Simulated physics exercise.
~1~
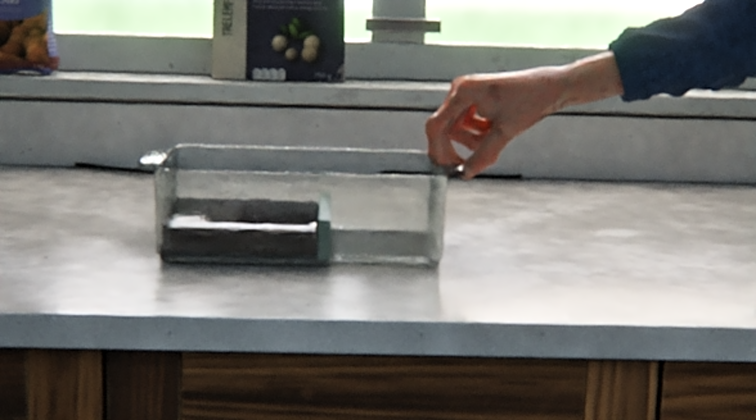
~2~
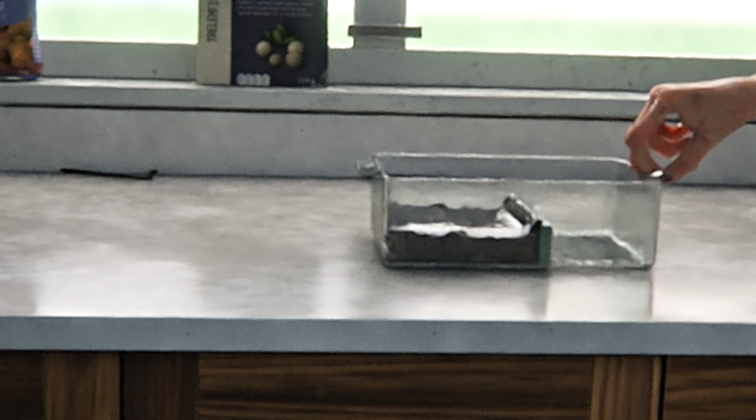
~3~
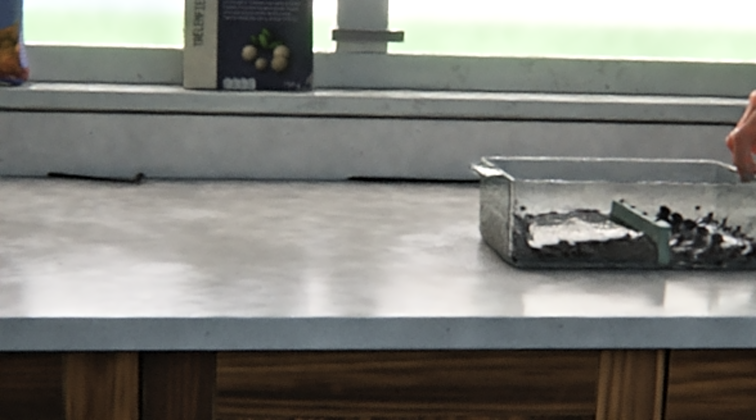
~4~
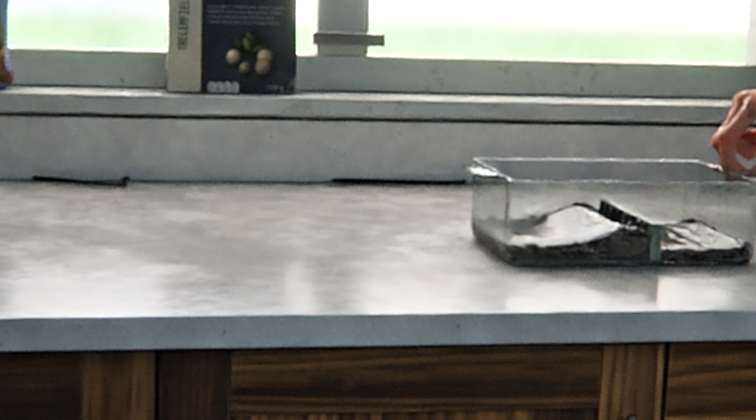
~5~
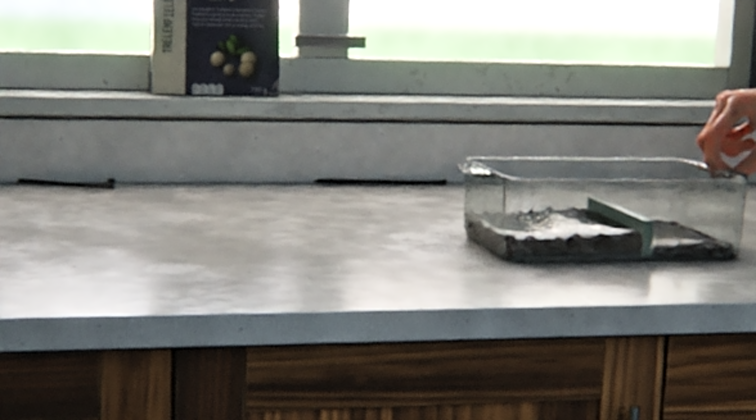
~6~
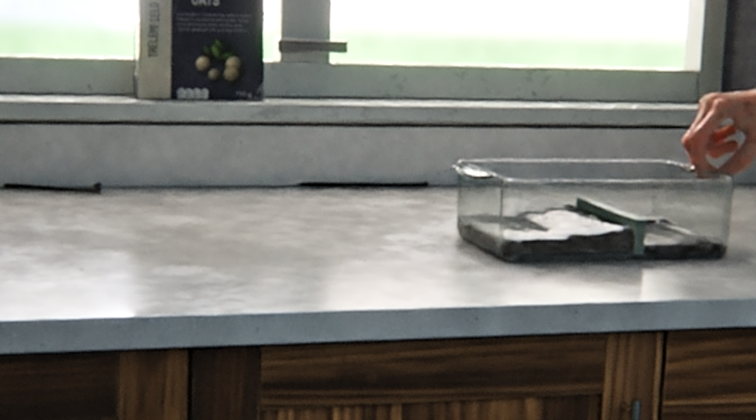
On a grey kitchen counter beneath a window, a hand pulls a clear box of dark coffee, split by a low wall, to the right; the coffee sloshes over the wall into the empty right part, then settles with some on both sides, mostly the left.
